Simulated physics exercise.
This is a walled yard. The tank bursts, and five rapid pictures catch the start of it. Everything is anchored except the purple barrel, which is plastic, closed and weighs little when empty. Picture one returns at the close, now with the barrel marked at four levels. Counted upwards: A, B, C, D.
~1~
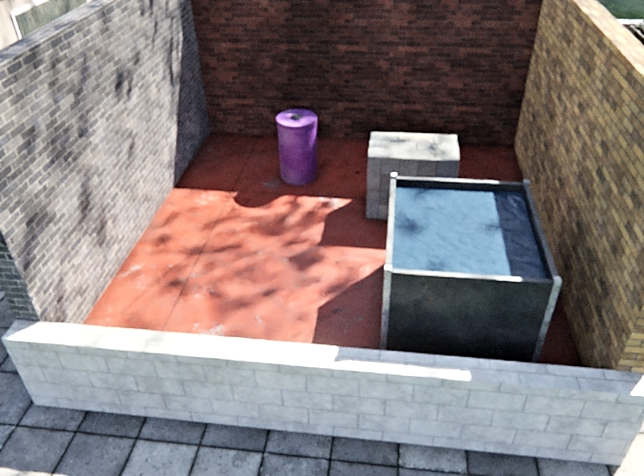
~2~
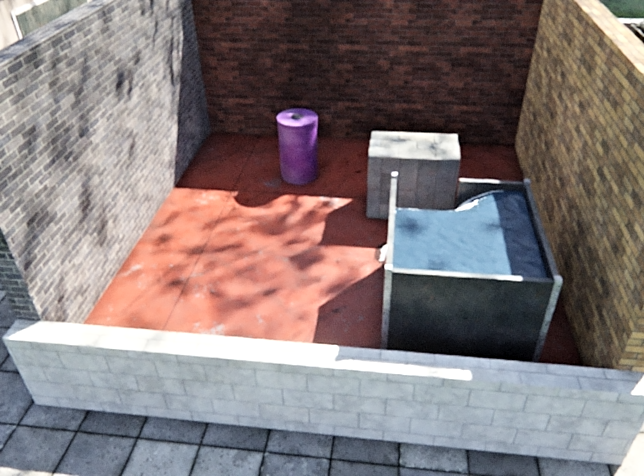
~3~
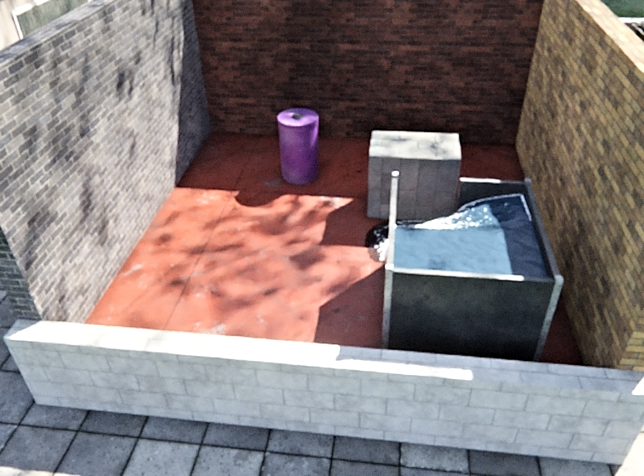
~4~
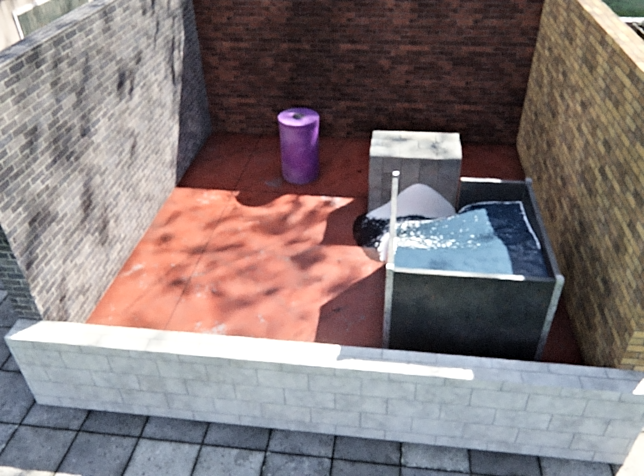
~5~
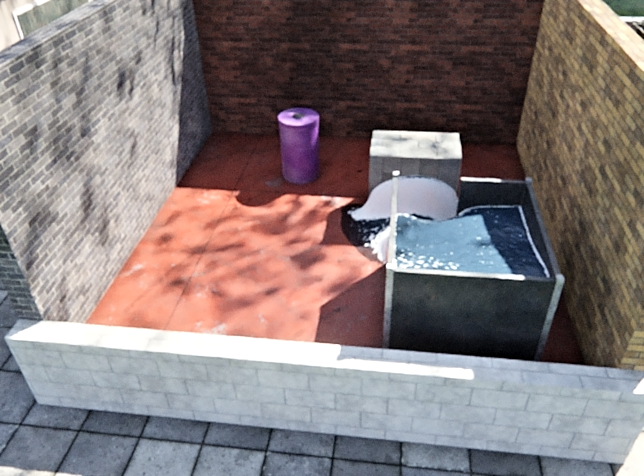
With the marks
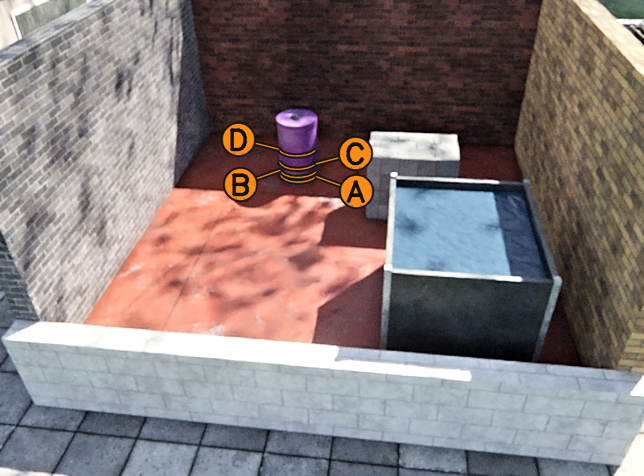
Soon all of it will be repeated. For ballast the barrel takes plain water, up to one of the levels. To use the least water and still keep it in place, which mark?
It is B.
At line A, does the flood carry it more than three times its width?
No.
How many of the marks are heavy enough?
Three.
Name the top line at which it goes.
It is A.
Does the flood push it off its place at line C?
No, not at all.
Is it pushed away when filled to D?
No, not at all.
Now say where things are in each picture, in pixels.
In the first frame, lid of the purple barrel at (296, 117); tank full, its middle at (463, 229).
In the second frame, water covers 2 % of the ground, mostly out of sight from here.
In the third frame, water covers 4 % of the ground, mostly out of sight from here.
In the fourth frame, 6 % of the ground wet, in view closest to the barrel at (359, 231).
In the fifth frame, lid of the purple barrel at (298, 116); 7 % of the ground wet, in view closest to the barrel at (354, 230).
On the marked copy, A at (296, 182); B at (295, 177); C at (295, 169); D at (294, 155); from the bottom up A, B, C, D.
For line A, it is pushed about its own width away.
For line B, it shifts by a finger or two and stays.
For line C, it does not move.
For line D, it does not move.
